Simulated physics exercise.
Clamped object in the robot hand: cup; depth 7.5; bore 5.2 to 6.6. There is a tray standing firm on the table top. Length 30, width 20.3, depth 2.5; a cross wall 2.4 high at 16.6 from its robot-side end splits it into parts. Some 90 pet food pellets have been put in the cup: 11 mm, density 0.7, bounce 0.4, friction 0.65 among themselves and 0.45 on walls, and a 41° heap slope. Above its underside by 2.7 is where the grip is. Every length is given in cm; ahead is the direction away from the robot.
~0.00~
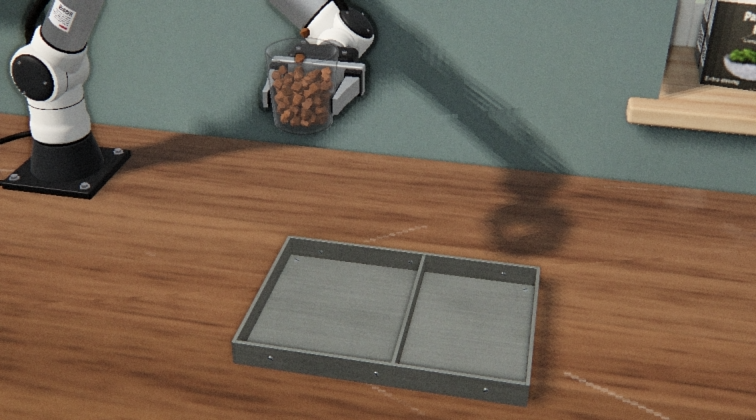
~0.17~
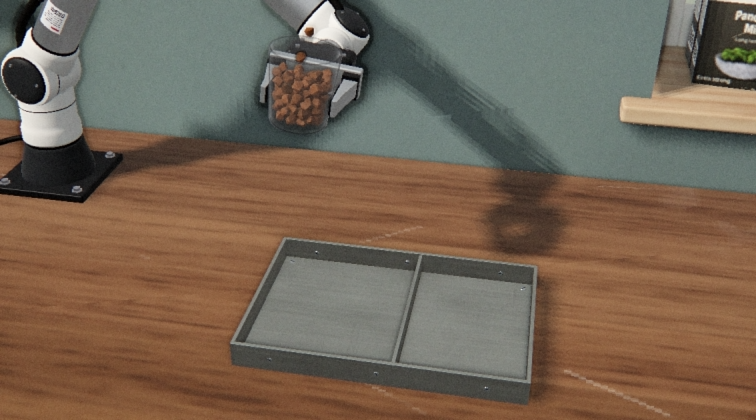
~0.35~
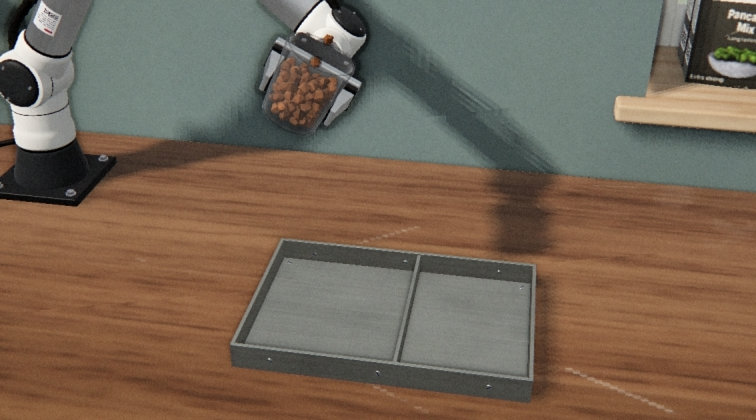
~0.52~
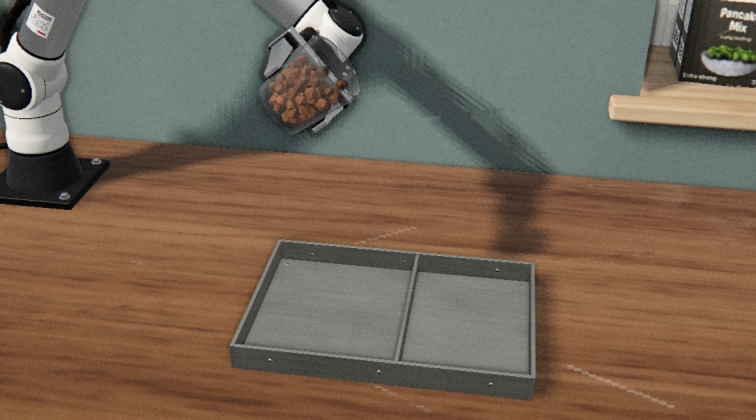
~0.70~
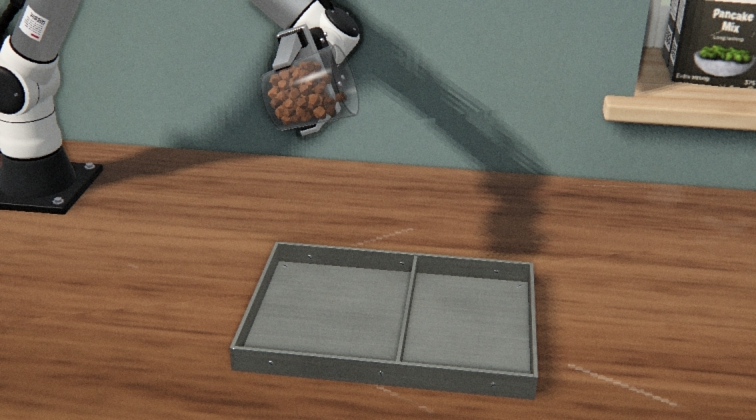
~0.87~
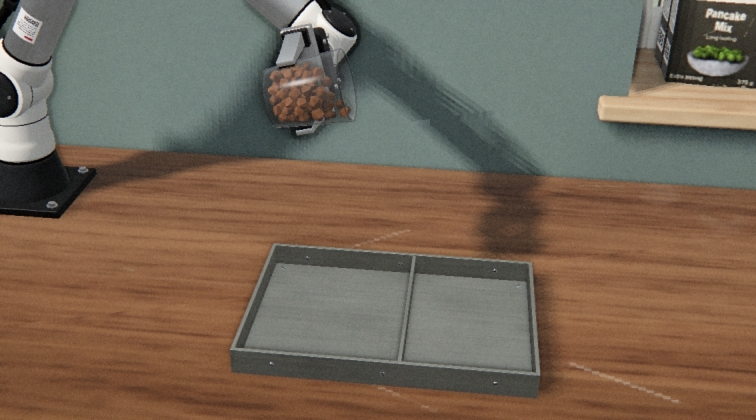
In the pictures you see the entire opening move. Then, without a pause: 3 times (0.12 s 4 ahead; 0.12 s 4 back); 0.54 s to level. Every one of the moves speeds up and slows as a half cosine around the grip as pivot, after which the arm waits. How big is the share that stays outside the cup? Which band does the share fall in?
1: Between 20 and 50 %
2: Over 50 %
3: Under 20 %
(2) Over 50 %.
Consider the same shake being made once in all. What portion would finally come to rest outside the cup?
Then roughly 30 percent.
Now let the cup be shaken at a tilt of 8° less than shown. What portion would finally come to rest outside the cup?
Roughly 35 in a hundred.
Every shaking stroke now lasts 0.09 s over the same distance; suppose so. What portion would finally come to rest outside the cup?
In that case about 85 in a hundred.
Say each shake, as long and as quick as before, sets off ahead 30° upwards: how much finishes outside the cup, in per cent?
I'd say close to 80 per cent.
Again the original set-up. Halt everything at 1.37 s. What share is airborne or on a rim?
16 %.
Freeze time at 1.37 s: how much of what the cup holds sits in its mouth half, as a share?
Roughly 60 %.
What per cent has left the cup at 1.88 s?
Share gone by then: Near 65 %.
After 1.37 s, tilted 76° forward, highest piece 27 above the table; 50 in the cup, 16 in the far-side part, 9 in the robot-side part, 14 in flight or on a rim.
After 1.88 s, tilted 34° forward, highest piece 28 above the table; 33 in the cup, 29 in the robot-side part, 25 in the far-side part, 1 on the table or floor, 1 in flight or on a rim.
After 2.33 s, level, highest piece 29 above the table; 33 in the cup, 30 in the robot-side part, 25 in the far-side part, 1 on the table or floor.
After 3.38 s, level, highest piece 29 above the table; 33 in the cup, 30 in the robot-side part, 25 in the far-side part, 1 on the table or floor.
At rest, 33 in the cup, 30 in the robot-side part, 25 in the far-side part, 1 on the table or floor. That is 63 % outside the cup.
